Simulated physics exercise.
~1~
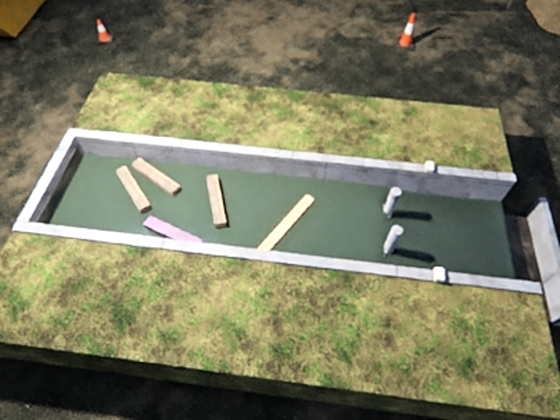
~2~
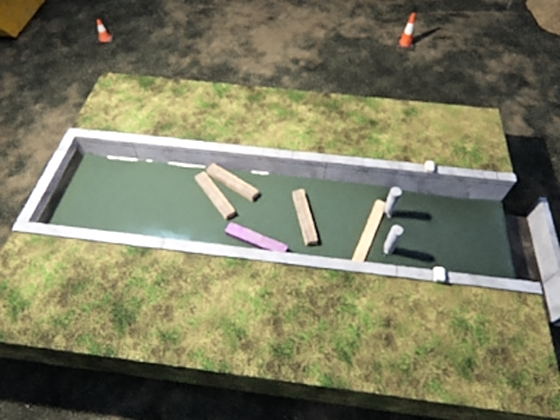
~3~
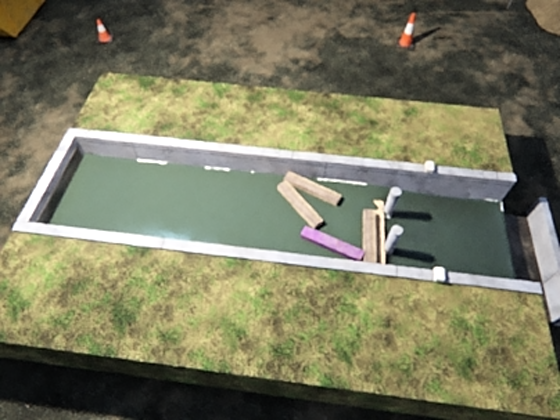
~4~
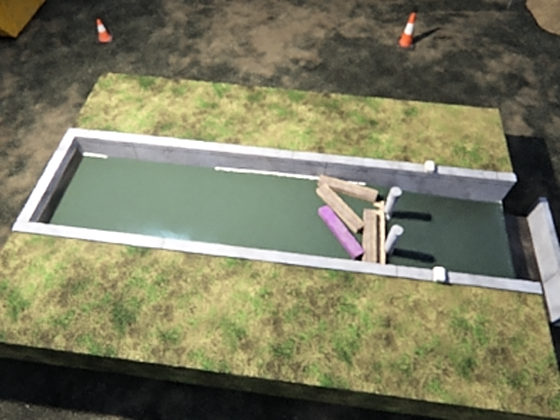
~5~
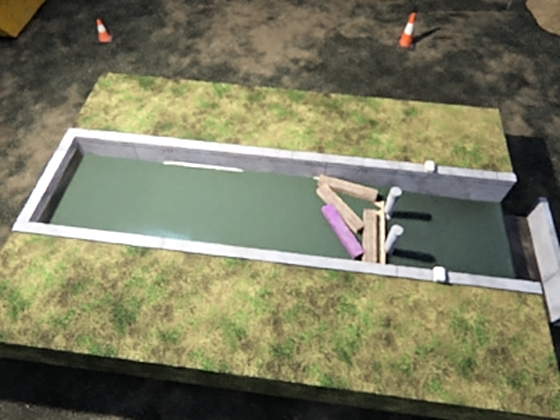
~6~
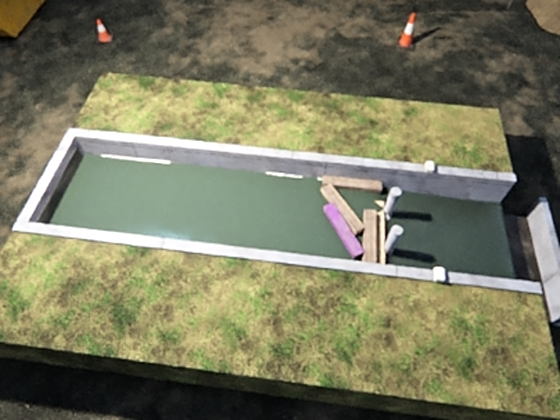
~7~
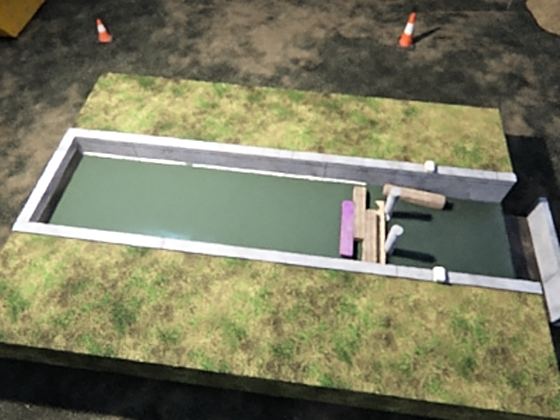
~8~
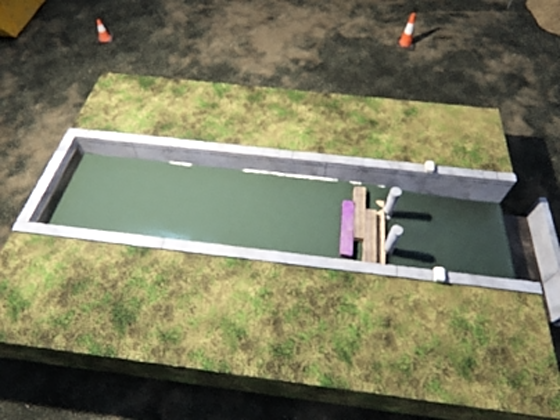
To begin with, four wooden pieces and a purple beam float spread out in the left and middle parts of a walled channel of green water set in grass. They drift right, and the pale plank in the lead comes to rest across two white posts, with a brown beam stopping against it. The purple beam and the other two brown beams close up behind, forming a jam. After a pause, the uppermost beam slips past the posts along the far wall, while the purple beam turns crosswise. Finally that freed beam is gone from view, and the other four sit still, the purple one short of the white bank marks.
